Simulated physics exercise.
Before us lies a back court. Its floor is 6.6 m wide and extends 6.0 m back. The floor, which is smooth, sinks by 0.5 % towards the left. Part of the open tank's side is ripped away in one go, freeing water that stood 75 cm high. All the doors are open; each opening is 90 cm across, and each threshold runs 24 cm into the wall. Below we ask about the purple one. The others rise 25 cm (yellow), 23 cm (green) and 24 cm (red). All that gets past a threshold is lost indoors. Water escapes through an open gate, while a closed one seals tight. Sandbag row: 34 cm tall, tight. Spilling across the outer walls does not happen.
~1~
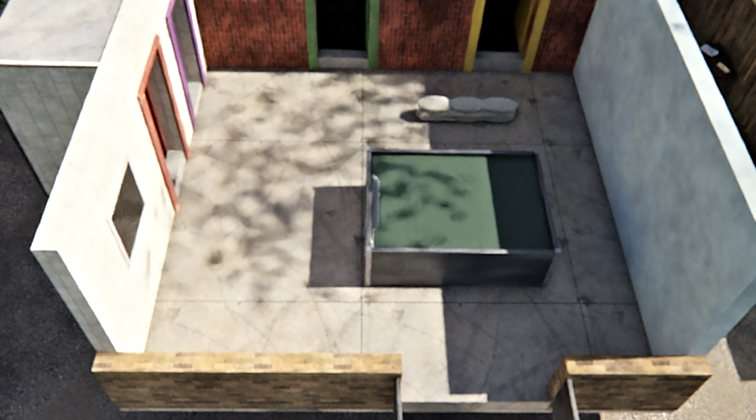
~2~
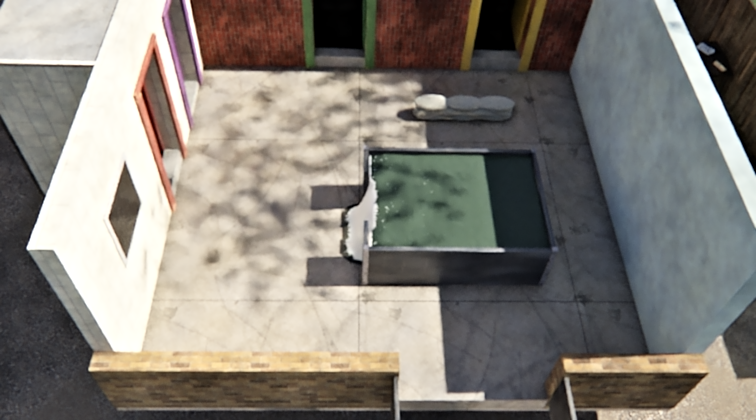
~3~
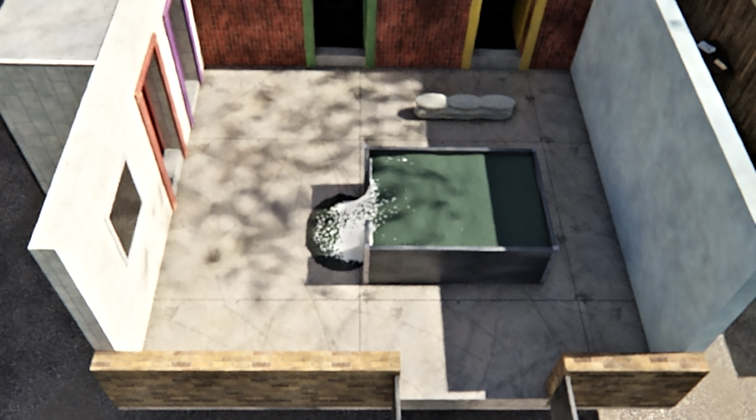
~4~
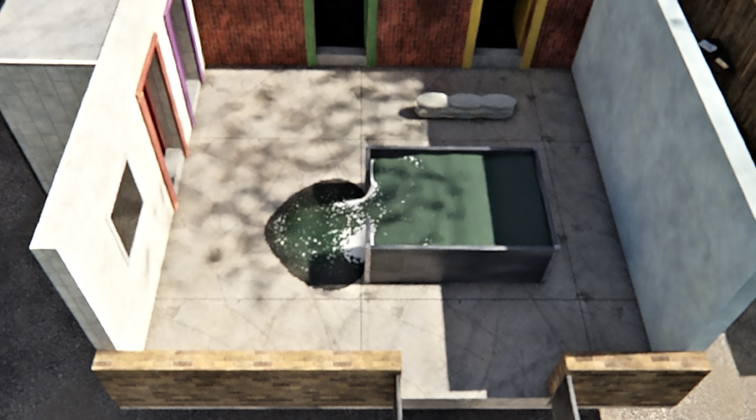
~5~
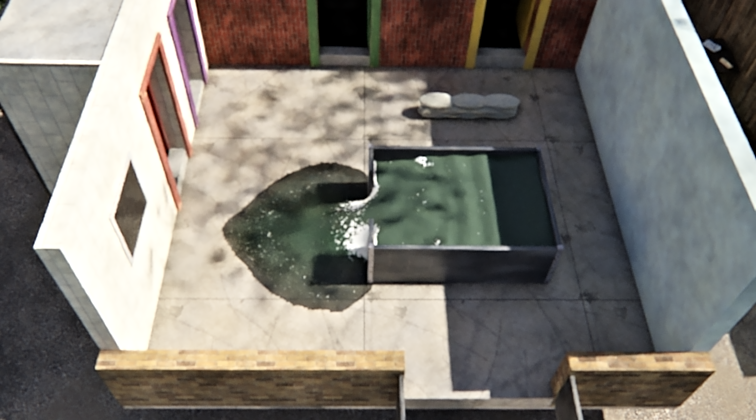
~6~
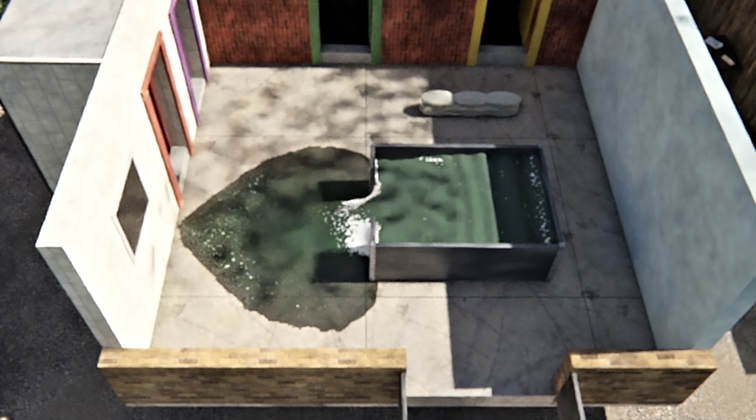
Seen from high above, a paved court holds a large dark-sided open tank of green water right of centre, casting shadow on the pale floor. White walls flank it, with red and purple doorways at left, green and yellow ones in the brick back wall, and a pale sandbag row behind the tank. The tank's left side opens, and foaming water bursts out, spreading leftward in a widening, pointed green sheet.
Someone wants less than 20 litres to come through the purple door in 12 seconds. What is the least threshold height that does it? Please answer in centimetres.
It needs to be around 13 cm high.
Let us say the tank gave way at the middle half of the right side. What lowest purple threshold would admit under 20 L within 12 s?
In that case you'd want it roughly 10.0 cm high.
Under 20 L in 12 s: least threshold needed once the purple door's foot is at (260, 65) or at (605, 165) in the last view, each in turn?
Roughly 17 cm, then roughly 8.0 cm.
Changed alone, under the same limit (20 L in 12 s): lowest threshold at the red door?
For red: Close to 23 cm.
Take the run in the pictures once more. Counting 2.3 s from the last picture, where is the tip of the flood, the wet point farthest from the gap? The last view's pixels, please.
Around pixel (211, 63).
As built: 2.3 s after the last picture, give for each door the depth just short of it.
At the purple door the depth is 12 cm, at yellow 0 cm, at green 2 cm and at red 22 cm.
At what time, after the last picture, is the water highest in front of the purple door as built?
Around 4.5 s.
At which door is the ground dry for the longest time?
Yellow.
Then, 0.7 s after the last picture water covers 30 % of the floor, deepest (40 cm) near (361, 227); it has not reached the purple door.
Then, 2.3 s after the last picture water covers 35 % of the floor, deepest (30 cm) near (147, 364); 12 cm at the purple door, 2 litres in over its 12 cm threshold.
Then, 11.3 s after the last picture water covers 95 % of the floor, deepest (12 cm) near (491, 123); 10 cm at the purple door, 29 litres in over its 12 cm threshold.
At the purple door as built, the water peaked near 16 cm, 4.3 s after the last picture.
With a threshold of 11 cm, 42 litres would have come in within the 12 s; with 14.5 cm, 11 litres. So under 20 litres takes about 13 cm.
